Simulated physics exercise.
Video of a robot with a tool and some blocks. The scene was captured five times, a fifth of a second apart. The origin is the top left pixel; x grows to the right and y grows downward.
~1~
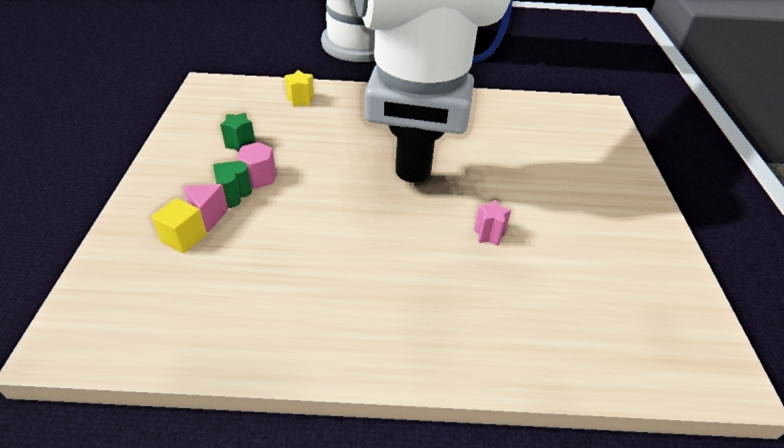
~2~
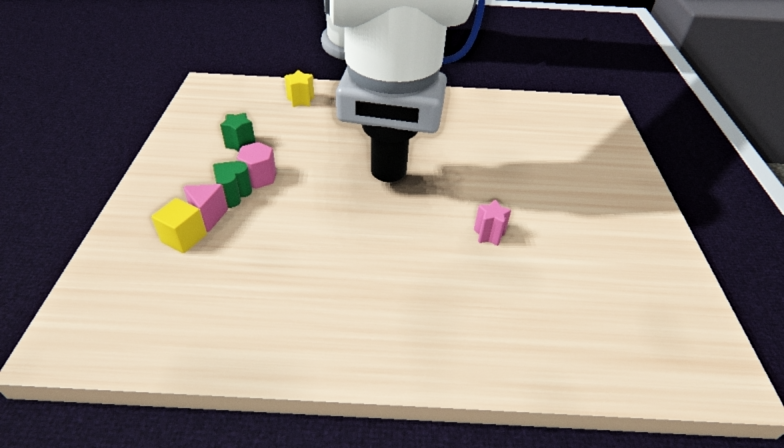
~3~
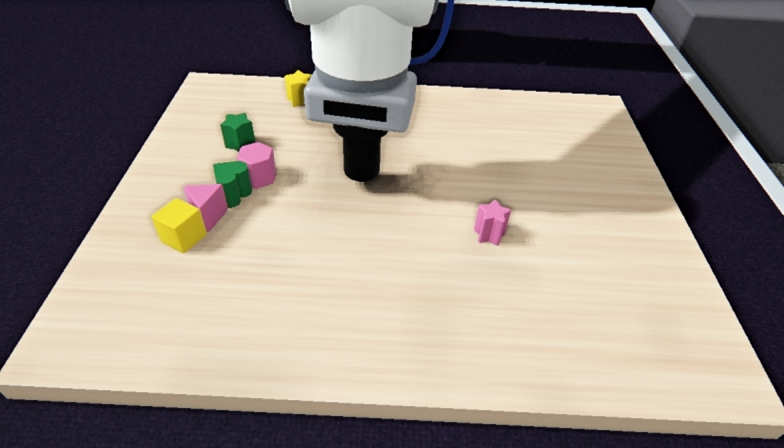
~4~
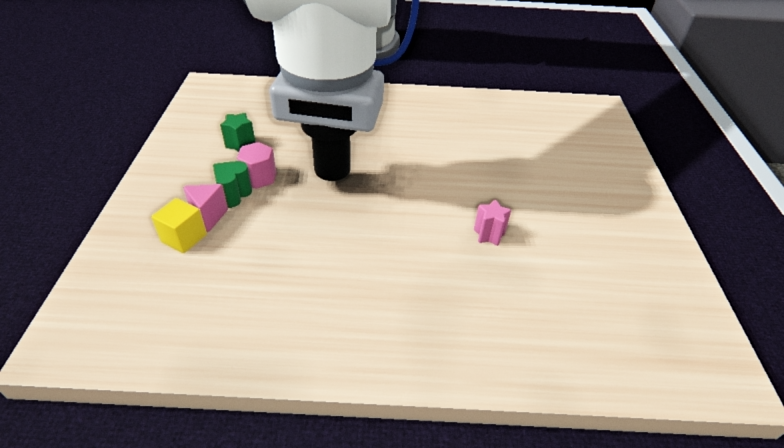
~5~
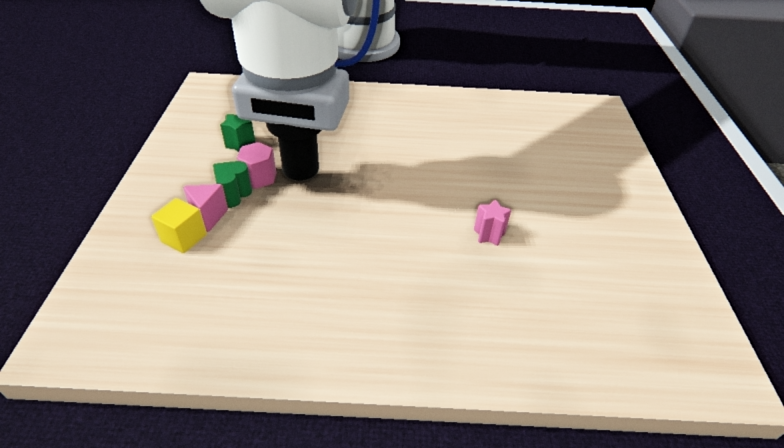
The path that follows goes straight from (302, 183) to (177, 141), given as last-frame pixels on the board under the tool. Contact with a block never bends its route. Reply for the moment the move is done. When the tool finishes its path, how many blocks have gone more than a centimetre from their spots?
That makes 2 blocks.
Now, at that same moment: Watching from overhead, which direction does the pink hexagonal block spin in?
From the top, the block rotates counterclockwise.
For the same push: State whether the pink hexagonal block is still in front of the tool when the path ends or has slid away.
I think the tool loses the pink hexagonal block somewhere along the way.
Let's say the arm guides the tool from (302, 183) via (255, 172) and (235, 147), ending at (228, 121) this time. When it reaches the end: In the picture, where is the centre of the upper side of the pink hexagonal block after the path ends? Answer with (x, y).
At pixel (198, 136).
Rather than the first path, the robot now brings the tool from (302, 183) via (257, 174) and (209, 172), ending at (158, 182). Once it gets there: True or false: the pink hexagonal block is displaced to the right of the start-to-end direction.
It is true.
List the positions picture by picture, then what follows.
Lower end of the tool (413, 173), tops of blocks, pink triangular piece (202, 192), green heart (228, 170), green star (236, 120), pink hexagonal block (255, 152), in the first frame.
Tool (389, 172), blocks as before, in the second frame.
Tool (362, 172), blocks as before, in the third frame.
Tool (333, 171), blocks as before, in the fourth frame.
Tool (301, 171), pink triangular piece (202, 192), green heart (228, 170), green star (236, 120), pink hexagonal block (255, 152), in the fifth frame.
What follows on the original path. One third of the way, tool (256, 156); green heart (225, 171); pink hexagonal block (217, 146), turned 20° anticlockwise.
Two thirds of the way, tool (213, 143); green heart (225, 171); green star (228, 115), turned 65° clockwise; pink hexagonal block (183, 146), turned 60° anticlockwise.
At the end, tool (173, 129); pink triangular piece not moved; green heart (225, 171); green star (227, 114), turned 75° clockwise; pink hexagonal block (182, 146), turned 65° anticlockwise.
